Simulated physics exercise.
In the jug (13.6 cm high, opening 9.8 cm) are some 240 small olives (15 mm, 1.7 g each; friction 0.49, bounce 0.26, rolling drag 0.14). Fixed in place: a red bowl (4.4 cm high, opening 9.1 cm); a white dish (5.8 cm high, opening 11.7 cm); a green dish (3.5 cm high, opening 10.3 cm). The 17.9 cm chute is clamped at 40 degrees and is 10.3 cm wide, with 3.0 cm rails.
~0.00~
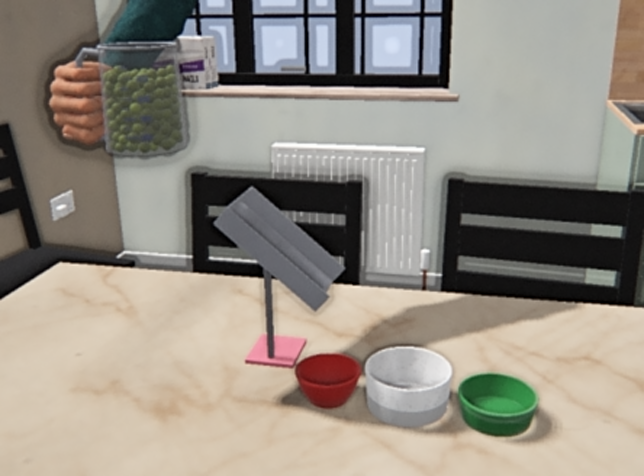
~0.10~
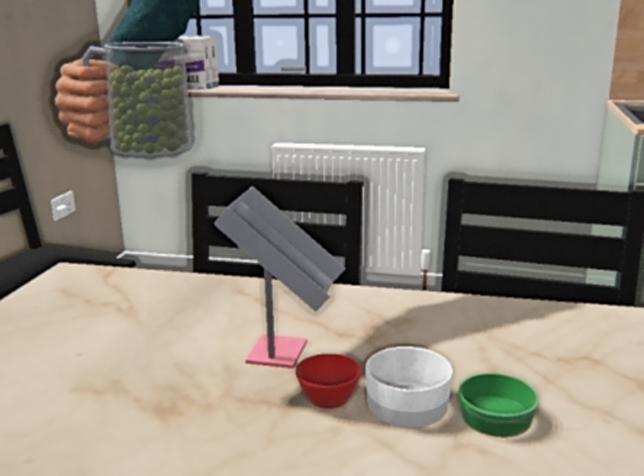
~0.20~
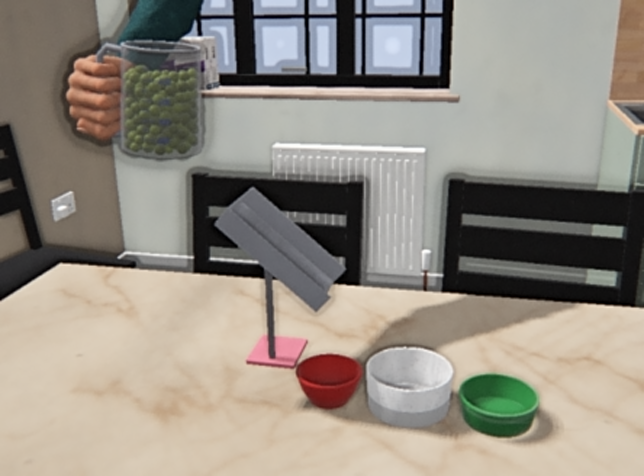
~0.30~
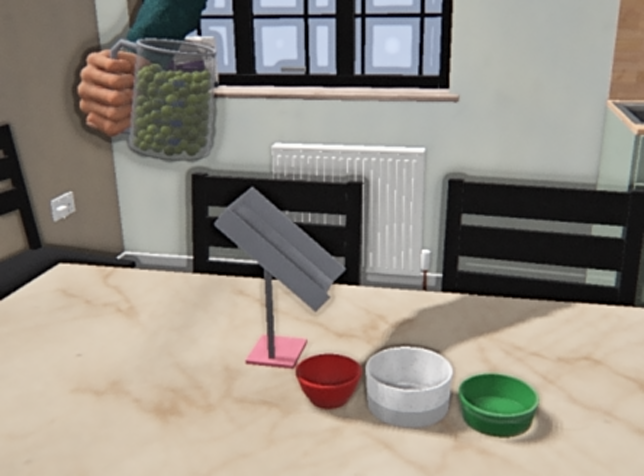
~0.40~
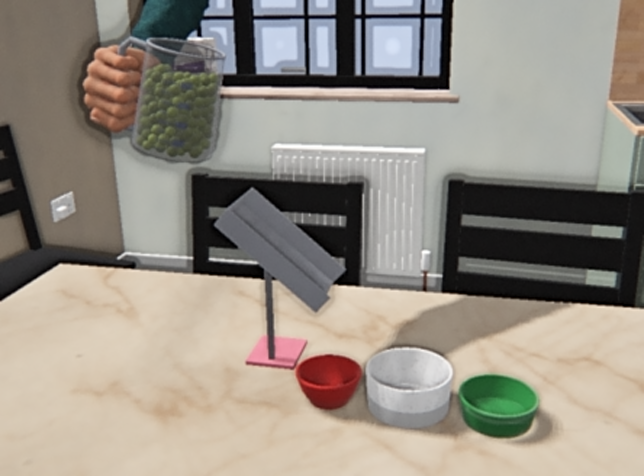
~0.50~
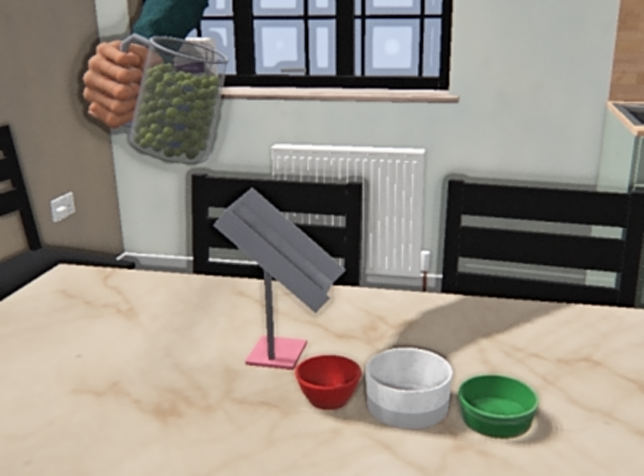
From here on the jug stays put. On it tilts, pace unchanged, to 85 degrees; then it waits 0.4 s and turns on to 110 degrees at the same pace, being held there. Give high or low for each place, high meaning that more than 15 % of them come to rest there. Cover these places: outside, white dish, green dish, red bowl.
Outside: High, white dish: High, green dish: Low, red bowl: Low.
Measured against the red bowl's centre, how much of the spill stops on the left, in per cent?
About 60%.
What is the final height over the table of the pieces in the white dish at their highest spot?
Roughly 7.0 cm.
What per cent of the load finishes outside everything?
Somewhere near 45 percent.
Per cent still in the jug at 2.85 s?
Load remaining: Approx. 100 %.
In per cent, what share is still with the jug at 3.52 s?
Estimated remainder: 65 %.
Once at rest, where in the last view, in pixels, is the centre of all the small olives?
Around (396, 394).
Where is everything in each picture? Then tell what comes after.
Jug at (139, 65); tilt 0 degrees; moved 0.0 cm; lip at (172, 46); top of the load at (162, 73); red bowl at (328, 369); white dish at (408, 368); green dish at (498, 393), in the first picture.
Jug at (146, 66); tilt 2 degrees; moved 0.8 cm; lip at (180, 47); top of the load at (170, 74), in the second picture.
Jug at (162, 68); tilt 6 degrees; moved 2.7 cm; low side right; lip at (197, 51); top of the load at (146, 75), in the third picture.
Jug at (176, 70); tilt 10 degrees; moved 4.5 cm; low side right; lip at (212, 54); top of the load at (143, 76), in the fourth picture.
Jug at (184, 72); tilt 14 degrees; moved 5.3 cm; low side right; lip at (222, 58); top of the load at (156, 75), in the fifth picture.
Jug at (185, 74); tilt 18 degrees; moved 5.3 cm; low side right; lip at (225, 62); top of the load at (157, 73); red bowl at (328, 371); white dish at (409, 369); green dish at (498, 394). It turns about 40 degrees a second, in the sixth picture.
After 1.40 s, tilt 54 degrees; jug 100 %; middle of all pieces near (171, 108).
After 2.16 s, tilt 84 degrees; jug 100 %; middle of all pieces near (170, 105).
After 2.85 s, tilt 91 degrees; jug 100 %; middle of all pieces near (172, 108).
After 3.52 s, tilt 110 degrees; slope 25 %, white dish 5 %, jug 65 %, in the air 5 %; middle of all pieces near (214, 166).
At rest (5.4 s), green dish 0 %, outside 45 %, red bowl 0 %, slope 0 %, white dish 50 %, jug 0 %.
